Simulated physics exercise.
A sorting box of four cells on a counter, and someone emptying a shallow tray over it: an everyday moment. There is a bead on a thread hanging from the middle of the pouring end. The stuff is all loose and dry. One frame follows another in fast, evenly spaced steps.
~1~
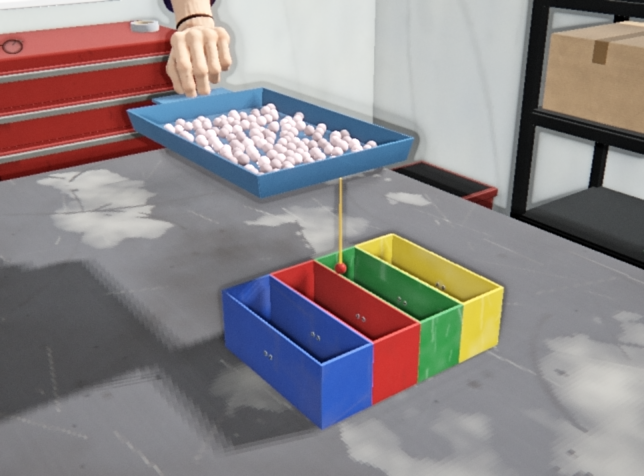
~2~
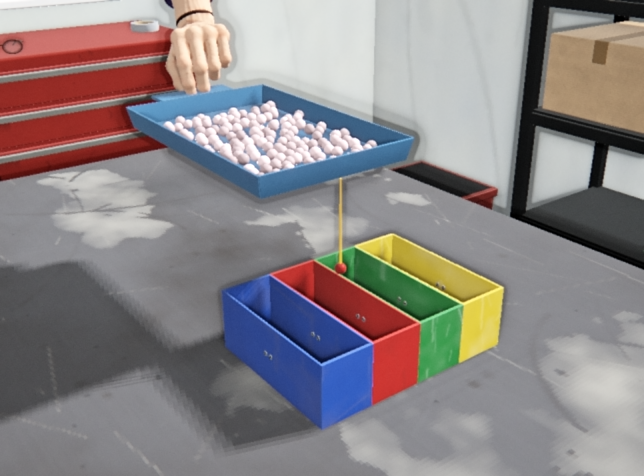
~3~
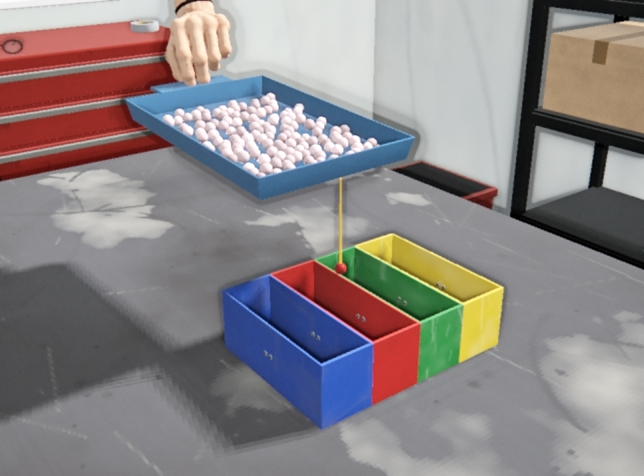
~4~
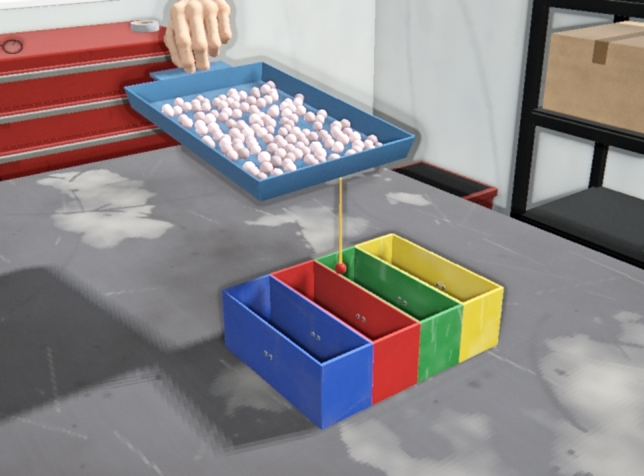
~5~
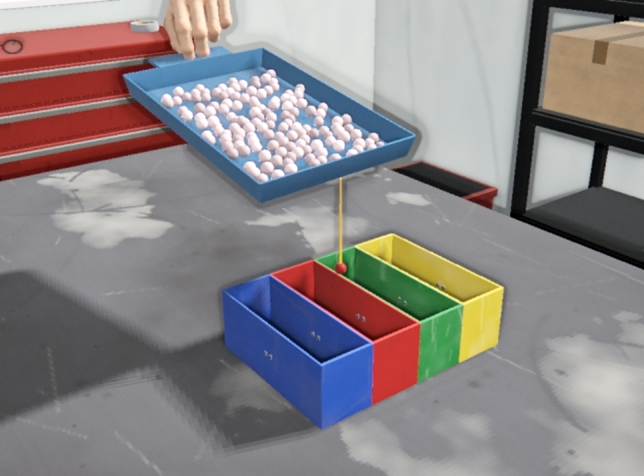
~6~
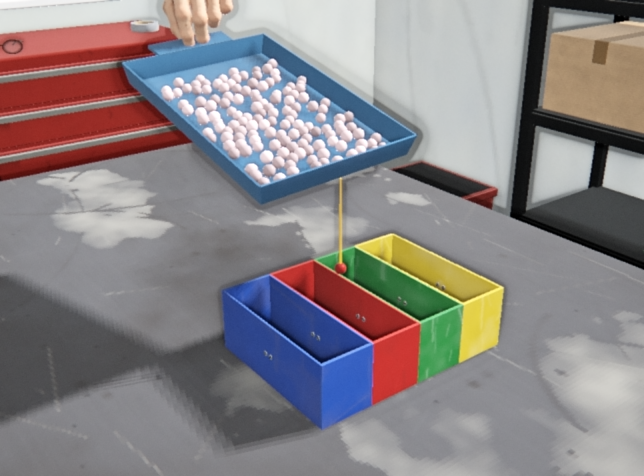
At first, a hand holds a blue tray of small pale pink balls nearly level above a box with blue, red, green and yellow cells. Then the hand rises, tilting the tray gradually toward its front edge, while the balls shift and spread forward inside it and the red bead hangs still on its thread.
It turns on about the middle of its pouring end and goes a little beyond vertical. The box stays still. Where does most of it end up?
Most ends up in the blue cell.
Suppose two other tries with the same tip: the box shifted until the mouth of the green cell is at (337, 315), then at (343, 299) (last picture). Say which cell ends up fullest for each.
First try: The cell in red. Second try: Red.
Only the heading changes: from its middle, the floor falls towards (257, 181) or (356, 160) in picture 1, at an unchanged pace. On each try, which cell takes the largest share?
Case 1 goes to the cell in blue, case 2 to the yellow one.
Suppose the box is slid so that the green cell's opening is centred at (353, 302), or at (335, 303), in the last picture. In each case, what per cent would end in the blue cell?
Roughly 20 per cent, then roughly 10 per cent.
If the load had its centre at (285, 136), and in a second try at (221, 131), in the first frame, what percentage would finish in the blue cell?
About 50 % and 60 %.
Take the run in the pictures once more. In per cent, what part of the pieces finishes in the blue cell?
Roughly 50 %.
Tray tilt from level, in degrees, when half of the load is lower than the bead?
About 90 degrees.
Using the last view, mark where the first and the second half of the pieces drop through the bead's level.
Close to (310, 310), then close to (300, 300).
Shortly afterwards, tray tipped steeply; the whole lot on the tray.
Next, tray tipped right over; near a quarter on the tray; near a third in the blue cell; near a quarter in the red cell; only a few in the green cell; near a quarter falling or outside the box.
Some moments later, tray tipped past a quarter turn; near half in the blue cell; near a quarter in the red cell; only a few in the green cell; near a quarter falling or outside the box.
In the end, tray tipped past a quarter turn; near half in the blue cell; near a quarter in the red cell; only a few in the green cell; none at all in the yellow cell; near a quarter outside the box.
